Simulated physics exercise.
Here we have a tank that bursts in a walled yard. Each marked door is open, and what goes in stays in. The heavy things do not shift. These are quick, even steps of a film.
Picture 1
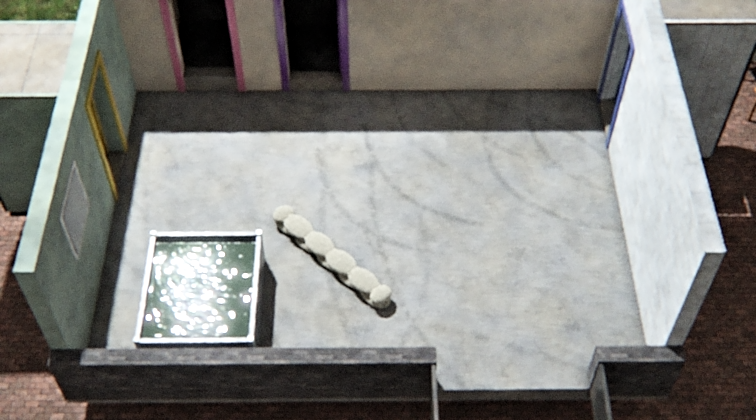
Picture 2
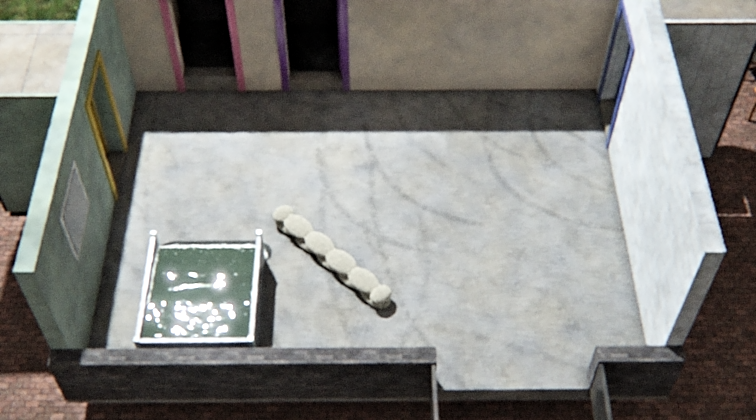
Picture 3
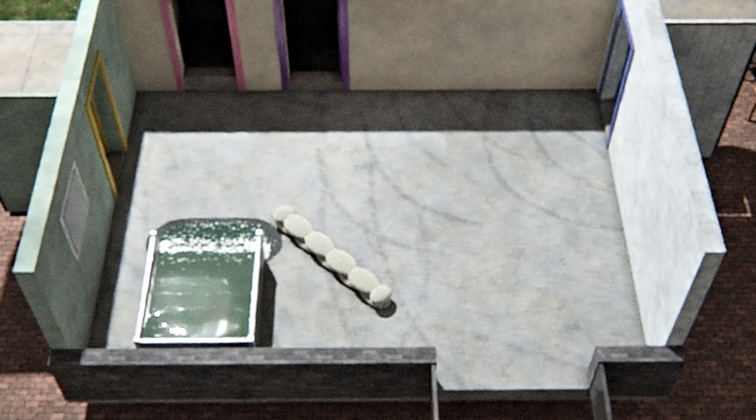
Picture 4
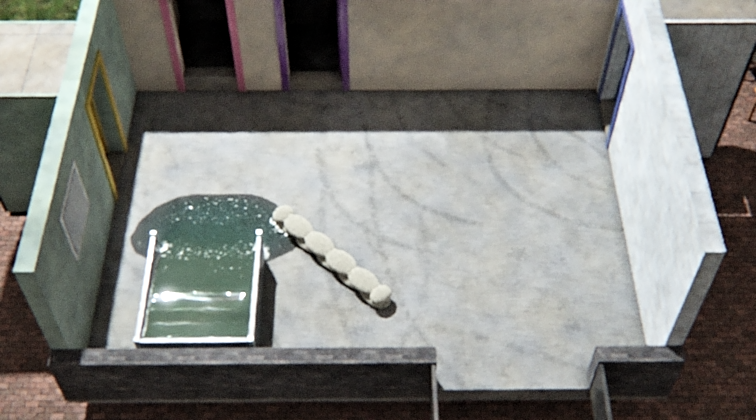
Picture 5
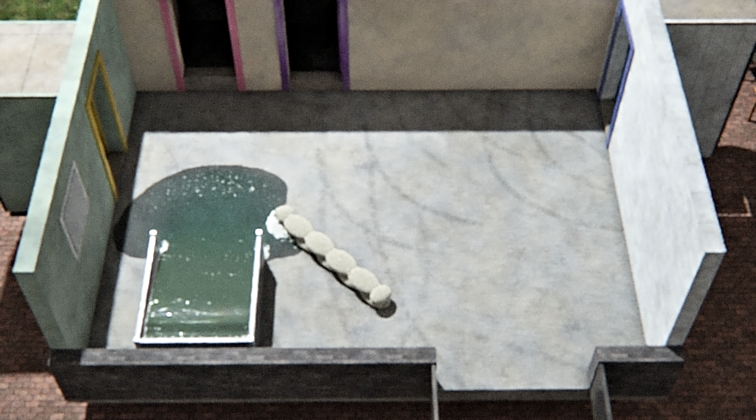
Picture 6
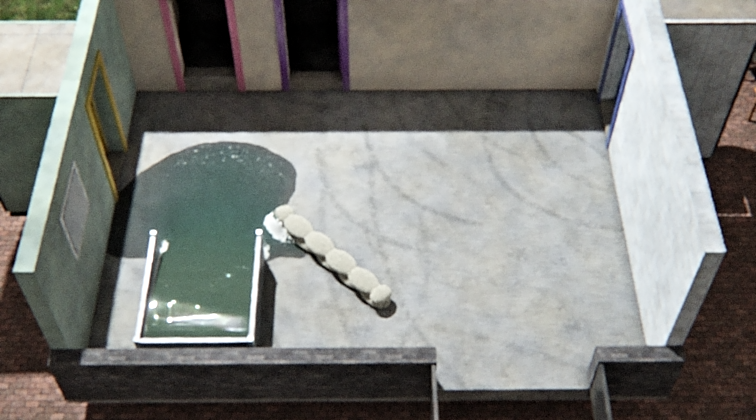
A water tank bursts open on its far side and water spreads across the walled yard.
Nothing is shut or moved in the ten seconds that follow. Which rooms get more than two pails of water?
In the end: The purple door holds within the limit; the pink door holds within the limit; the yellow door floods; the blue door holds within the limit.
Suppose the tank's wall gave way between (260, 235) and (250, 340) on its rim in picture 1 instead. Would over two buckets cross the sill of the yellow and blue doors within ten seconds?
In short: The yellow one is under; the blue one takes less.
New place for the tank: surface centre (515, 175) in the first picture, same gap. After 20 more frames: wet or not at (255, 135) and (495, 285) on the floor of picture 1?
In that order: Under water, clear.
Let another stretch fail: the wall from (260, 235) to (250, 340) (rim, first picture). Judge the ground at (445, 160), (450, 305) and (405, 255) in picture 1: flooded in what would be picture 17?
In that order: No water, covered, awash.
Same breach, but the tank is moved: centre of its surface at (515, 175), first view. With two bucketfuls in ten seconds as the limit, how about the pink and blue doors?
Pink is under; blue passes that mark.
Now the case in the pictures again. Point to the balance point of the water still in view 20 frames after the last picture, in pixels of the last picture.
Near (244, 163).
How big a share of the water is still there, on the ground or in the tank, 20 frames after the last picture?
About 98 per cent.
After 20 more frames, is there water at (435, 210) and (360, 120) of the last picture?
One after the other: Free of water, awash.
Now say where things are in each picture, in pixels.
In the first frame, the water tank at (201, 288) is whole and still.
In the second frame, water pours out on the water tank's far side and has run to (268, 257).
In the third frame, water pours out on the water tank's far side and has run to (273, 234).
In the fourth frame, the front is at (162, 209), out from the gap on the water tank's far side.
In the fifth frame, the front is at (258, 173), out from the gap on the water tank's far side.
In the sixth frame, the front is at (224, 145), out from the gap on the water tank's far side.
A moment on, water covers 25 % of the floor; the purple door not reached, the pink door wet at the sill, nothing in, the yellow door wet at the sill, nothing in, the blue door not reached.
Next, water covers 30 % of the floor; the purple door wet at the sill, nothing in, the pink door wet at the sill, nothing in, the yellow door under two buckets in, the blue door not reached.
Then, water covers 40 % of the floor; the purple door wet at the sill, nothing in, the pink door wet at the sill, nothing in, the yellow door over two buckets in, the blue door not reached.
Later, water covers 70 % of the floor; the purple door wet at the sill, nothing in, the pink door wet at the sill, nothing in, the yellow door over two buckets in, the blue door wet at the sill, nothing in.
In the end, water covers 90 % of the floor; the purple door wet at the sill, nothing in, the pink door wet at the sill, nothing in, the yellow door over two buckets in, the blue door wet at the sill, nothing in.
